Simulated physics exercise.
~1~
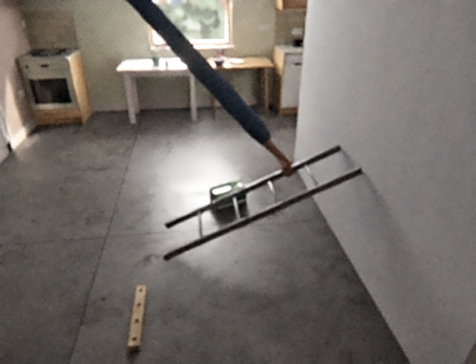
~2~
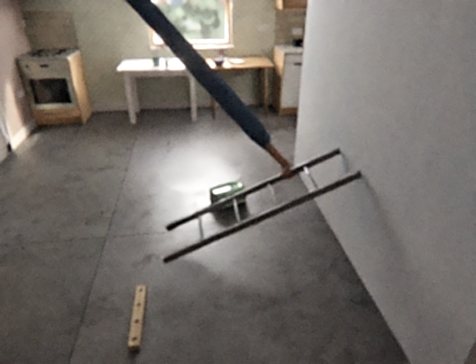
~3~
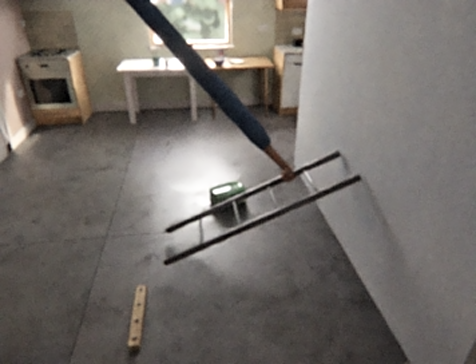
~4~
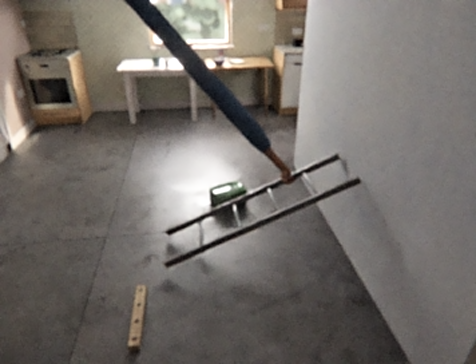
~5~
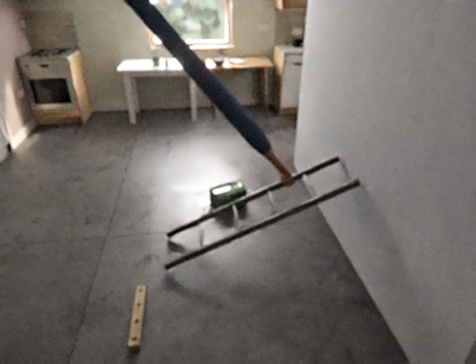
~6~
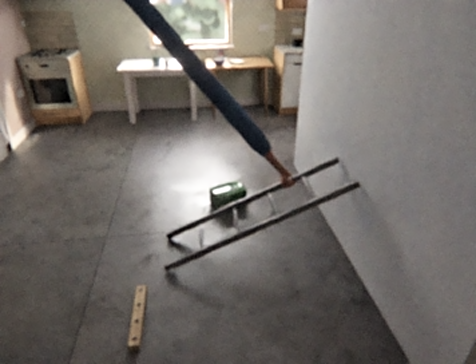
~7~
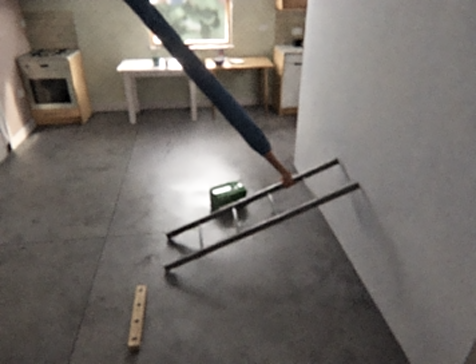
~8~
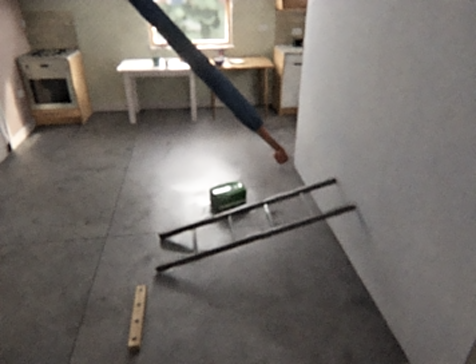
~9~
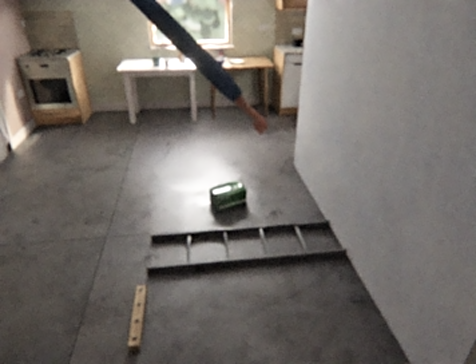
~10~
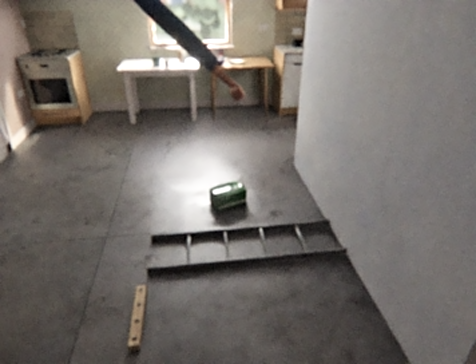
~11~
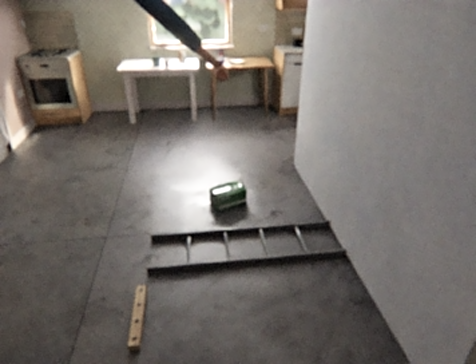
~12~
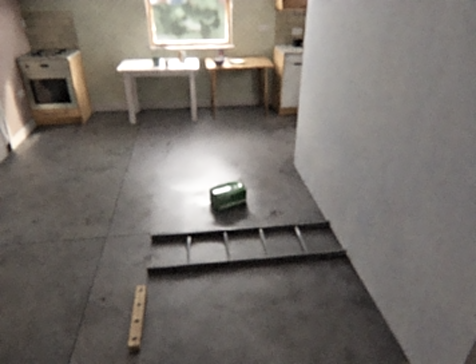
Grey rack held at a slant by a hand against a white wall, slipping down once released and settling flat on the floor.
